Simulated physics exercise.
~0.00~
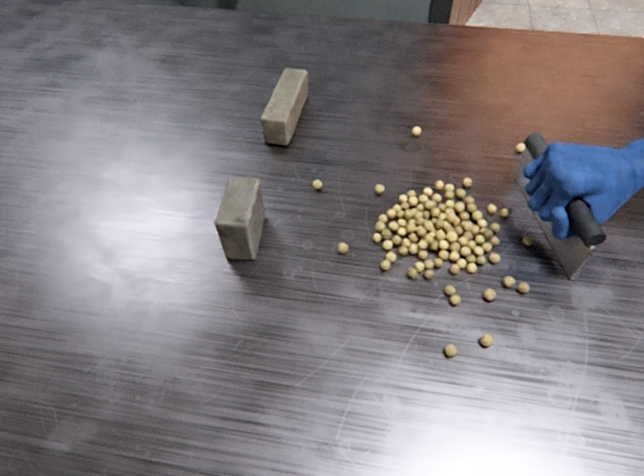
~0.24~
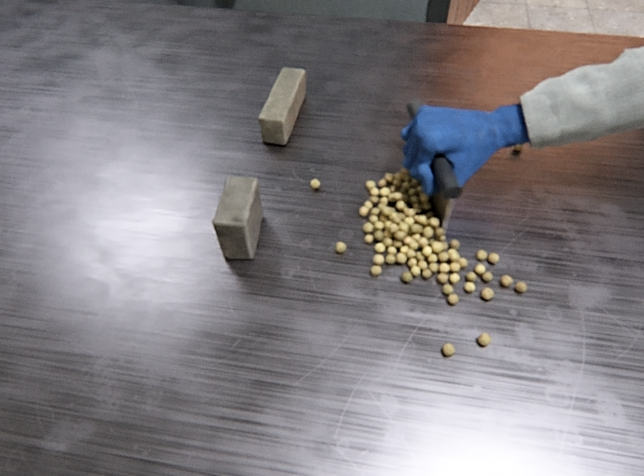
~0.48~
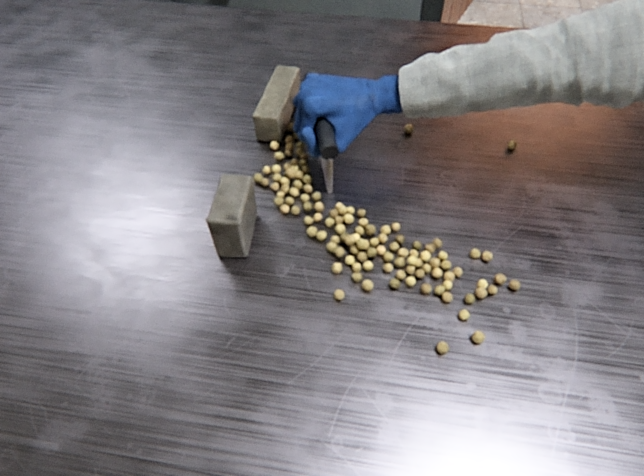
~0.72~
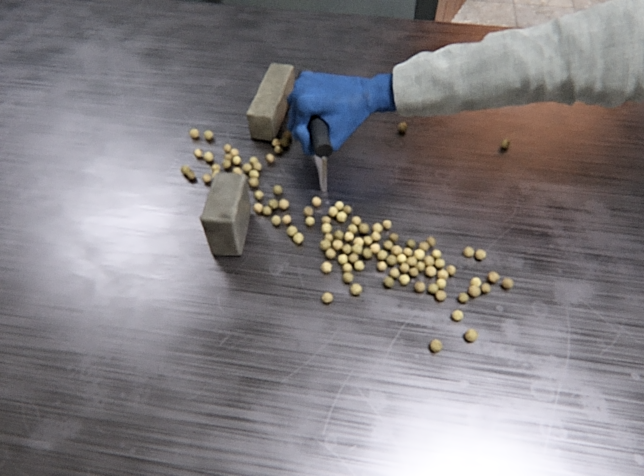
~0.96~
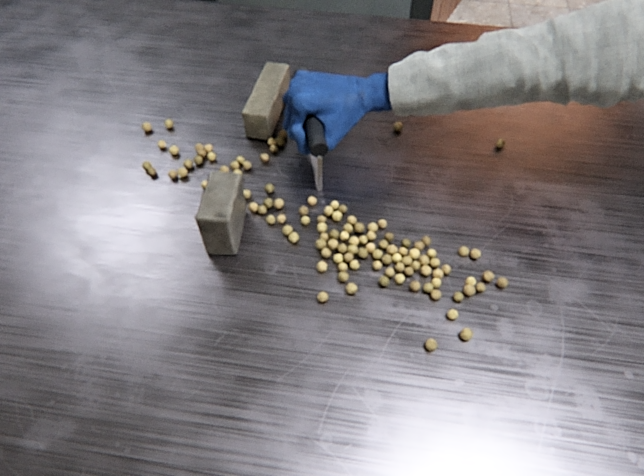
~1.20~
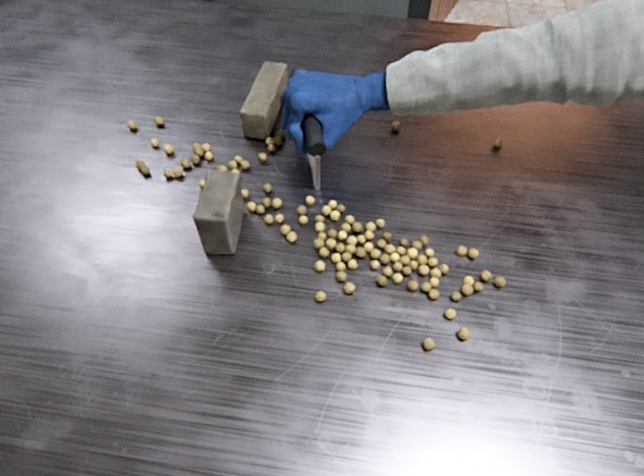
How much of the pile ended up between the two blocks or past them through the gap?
A middling share did. A fair number of the nuts ended up in the gap or rolled through it, but most stayed on the right side of the blocks.
